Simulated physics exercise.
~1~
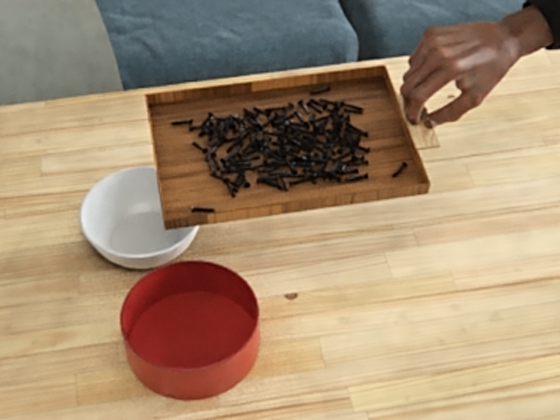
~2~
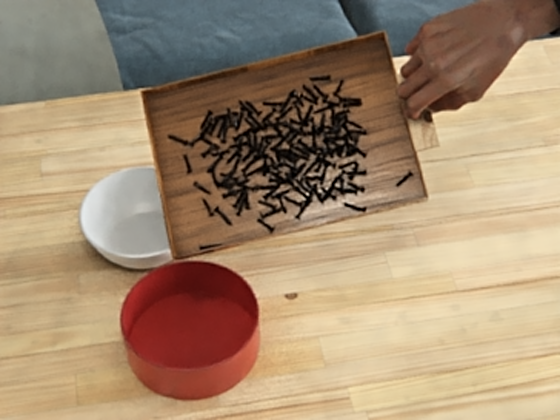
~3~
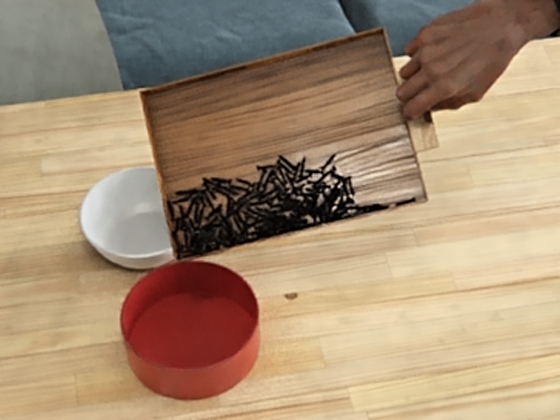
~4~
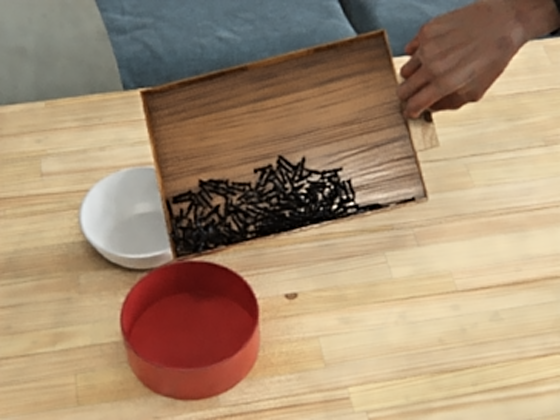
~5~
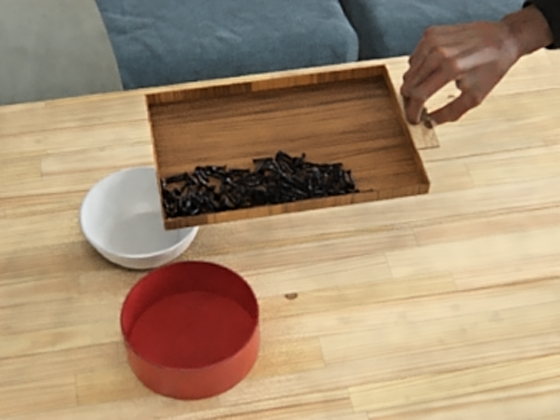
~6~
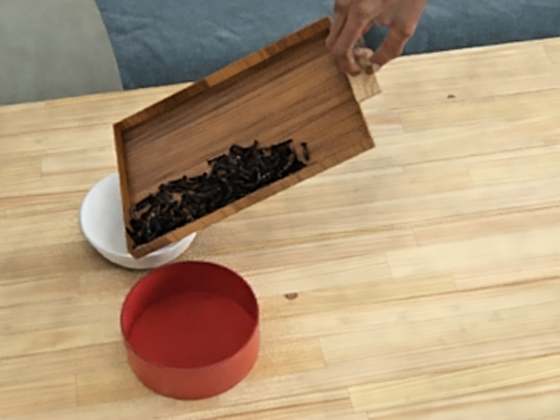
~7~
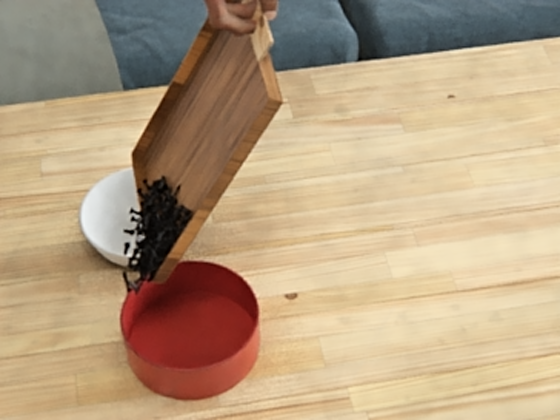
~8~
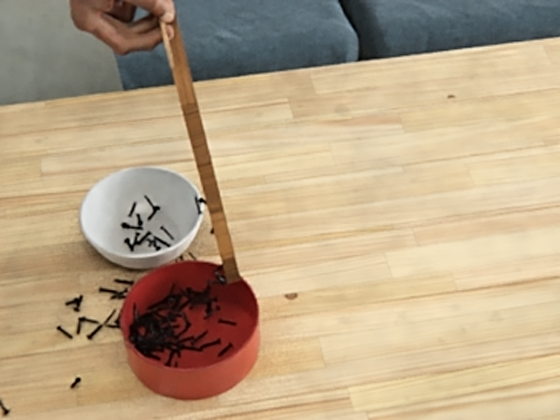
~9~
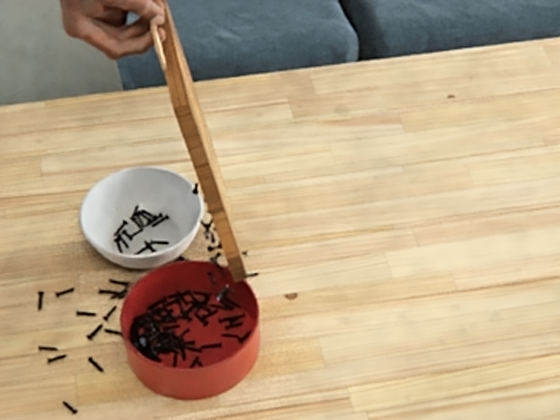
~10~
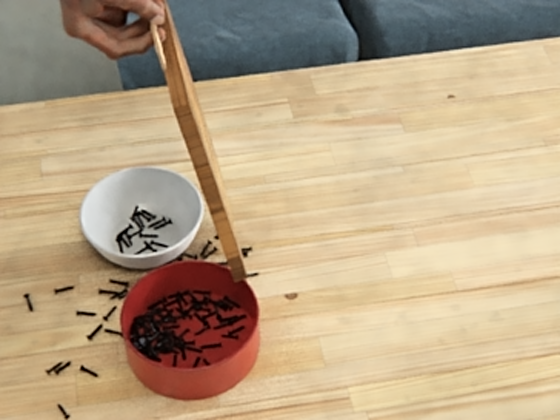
To begin with, a hand holds a wooden tray scattered with black screws above a wooden table, where a red pot and a white bowl stand. The hand tips the tray towards the front, and the screws slide into a heap along its lower edge. After a brief hold, the tray comes back level with the screws still bunched inside. It then moves left and tilts steeply with its left side low, pouring the screws down. Most land in the red pot, some drop into the white bowl, and others scatter across the table, where they lie still beneath the upright tray.
